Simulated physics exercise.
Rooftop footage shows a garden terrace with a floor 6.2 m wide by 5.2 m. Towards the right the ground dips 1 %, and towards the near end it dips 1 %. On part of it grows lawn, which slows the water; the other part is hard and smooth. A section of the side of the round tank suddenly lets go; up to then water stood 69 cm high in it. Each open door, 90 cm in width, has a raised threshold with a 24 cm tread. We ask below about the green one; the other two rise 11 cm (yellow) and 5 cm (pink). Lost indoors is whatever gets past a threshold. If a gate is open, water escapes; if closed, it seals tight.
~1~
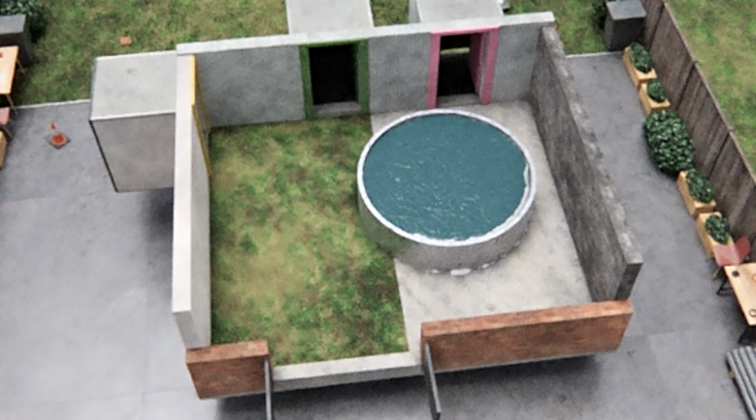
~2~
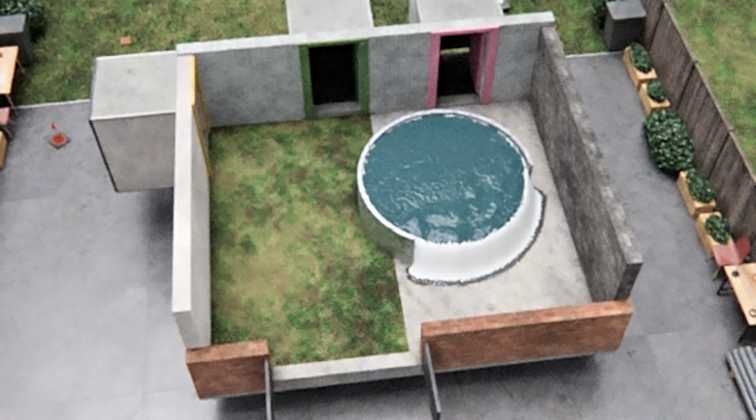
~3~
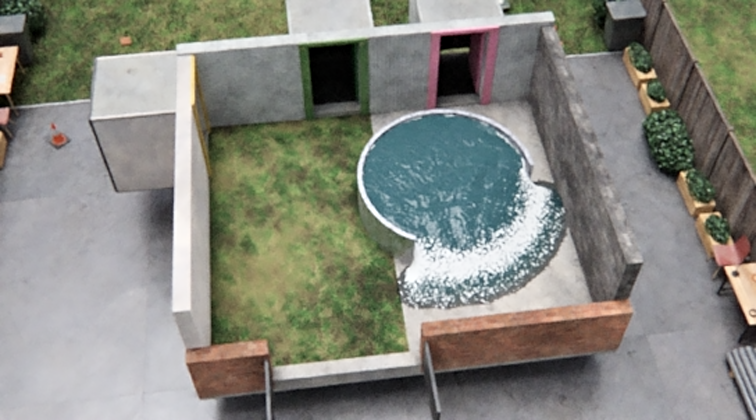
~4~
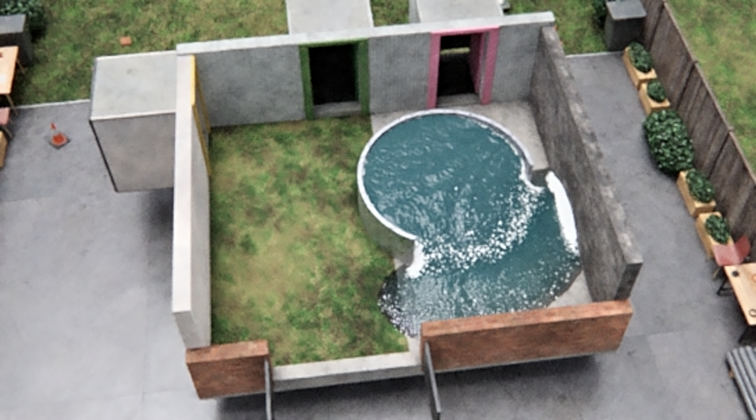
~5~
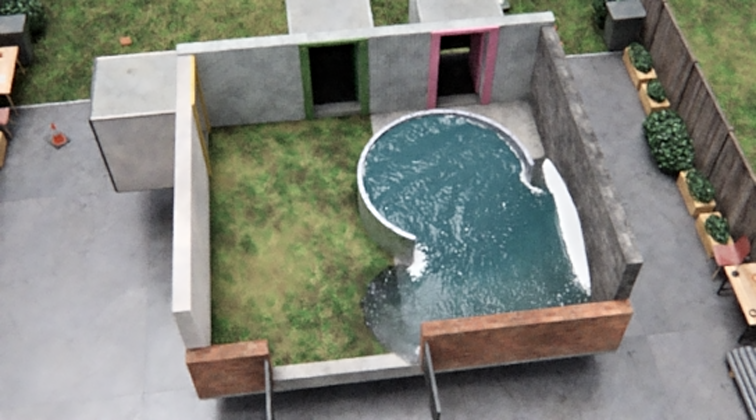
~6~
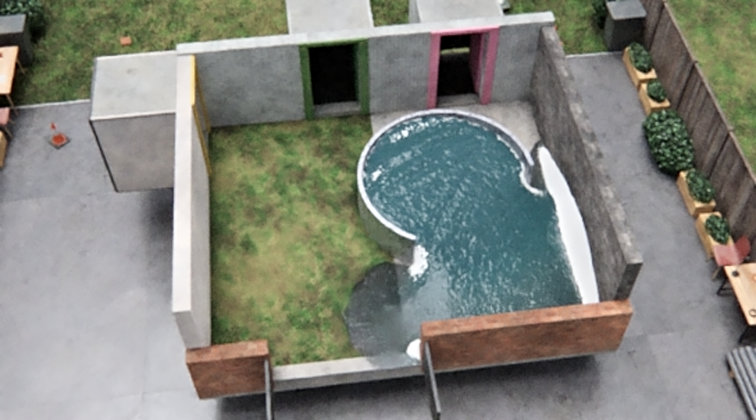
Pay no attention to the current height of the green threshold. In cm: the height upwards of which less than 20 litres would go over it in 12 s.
7.5 cm.
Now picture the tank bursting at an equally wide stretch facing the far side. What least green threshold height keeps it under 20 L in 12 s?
About 28 cm.
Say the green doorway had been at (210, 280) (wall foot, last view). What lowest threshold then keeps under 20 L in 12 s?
Close to 12.5 cm at the least.
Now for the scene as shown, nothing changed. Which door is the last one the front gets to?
Yellow.
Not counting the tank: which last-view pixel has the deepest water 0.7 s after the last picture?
Check close to (594, 321).
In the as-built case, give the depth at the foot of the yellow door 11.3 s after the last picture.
The depth there is around 5.5 cm.
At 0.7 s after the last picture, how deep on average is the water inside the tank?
About 38 centimetres on average.
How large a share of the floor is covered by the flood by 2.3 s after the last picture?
Wet share: Near 55 %.
Then, 0.7 s after the last picture water covers 35 % of the floor, deepest (70 cm) near (594, 321); it has not reached the green door.
Then, 2.3 s after the last picture water covers 55 % of the floor, deepest (41 cm) near (587, 332); it has not reached the green door.
Then, 11.3 s after the last picture water covers 100 % of the floor, deepest (14 cm) near (598, 330); 8 cm at the green door, 1 litre in over its 12 cm threshold.
At the green door as built, the water peaked near 13 cm, 7.9 s after the last picture.
With a threshold of 7 cm, 27 litres would have come in within the 12 s; with 8.5 cm, 12 litres. So under 20 litres takes about 7.5 cm.
